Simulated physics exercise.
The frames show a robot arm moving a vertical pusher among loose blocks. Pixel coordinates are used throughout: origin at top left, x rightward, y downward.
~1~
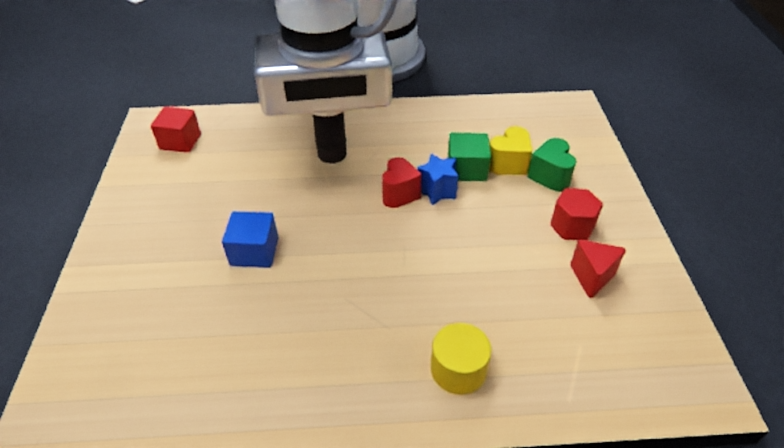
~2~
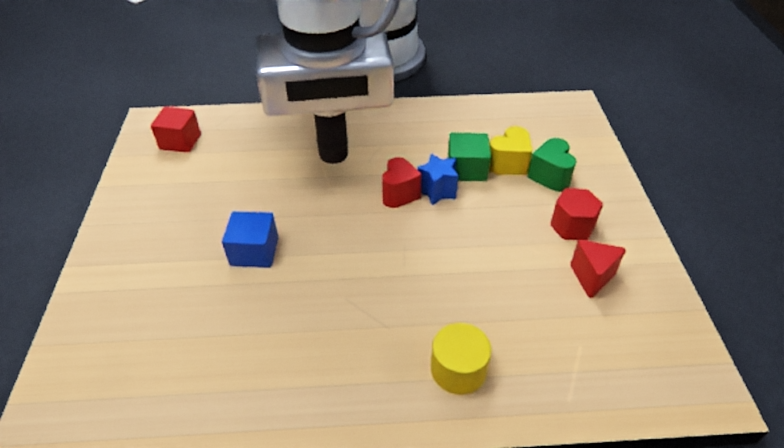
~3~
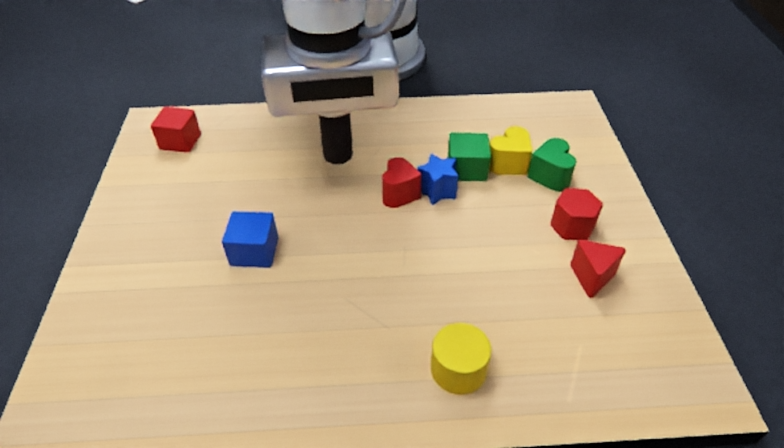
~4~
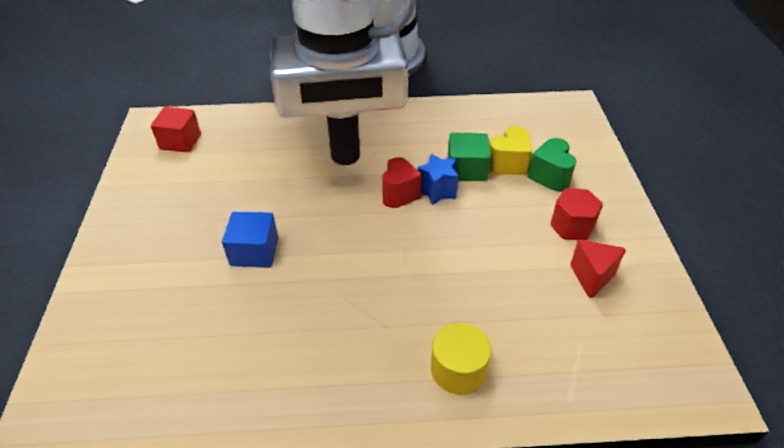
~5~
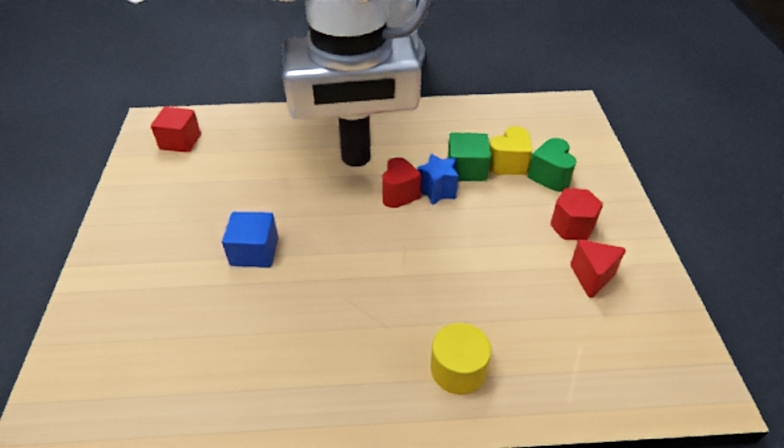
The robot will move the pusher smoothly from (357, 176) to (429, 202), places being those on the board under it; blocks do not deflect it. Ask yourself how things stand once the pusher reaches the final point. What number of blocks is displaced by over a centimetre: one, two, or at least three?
Moved: Exactly two.
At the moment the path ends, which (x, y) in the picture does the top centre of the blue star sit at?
Top centre: (465, 171).
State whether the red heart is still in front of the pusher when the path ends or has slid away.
I'm fairly sure the red heart rides along ahead of the pusher to the very end.
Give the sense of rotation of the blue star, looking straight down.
From above, the blue star will be seen to turn anti-clockwise.
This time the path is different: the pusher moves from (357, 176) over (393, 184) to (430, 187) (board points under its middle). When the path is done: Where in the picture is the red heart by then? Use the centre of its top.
The middle of the upper face of the red heart will lie at about (426, 183) in the picture.
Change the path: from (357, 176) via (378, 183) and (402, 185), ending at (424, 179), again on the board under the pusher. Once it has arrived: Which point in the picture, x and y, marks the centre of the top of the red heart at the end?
It will likely be found at (420, 179).
What follows on the original path. Halfway along, pusher at (393, 172); red heart at (415, 180), turned 25° clockwise; blue star at (442, 166).
At the end, pusher at (430, 185); red heart at (442, 197), turned 55° clockwise; blue star at (465, 171), turned 30° anticlockwise; green square unmoved.
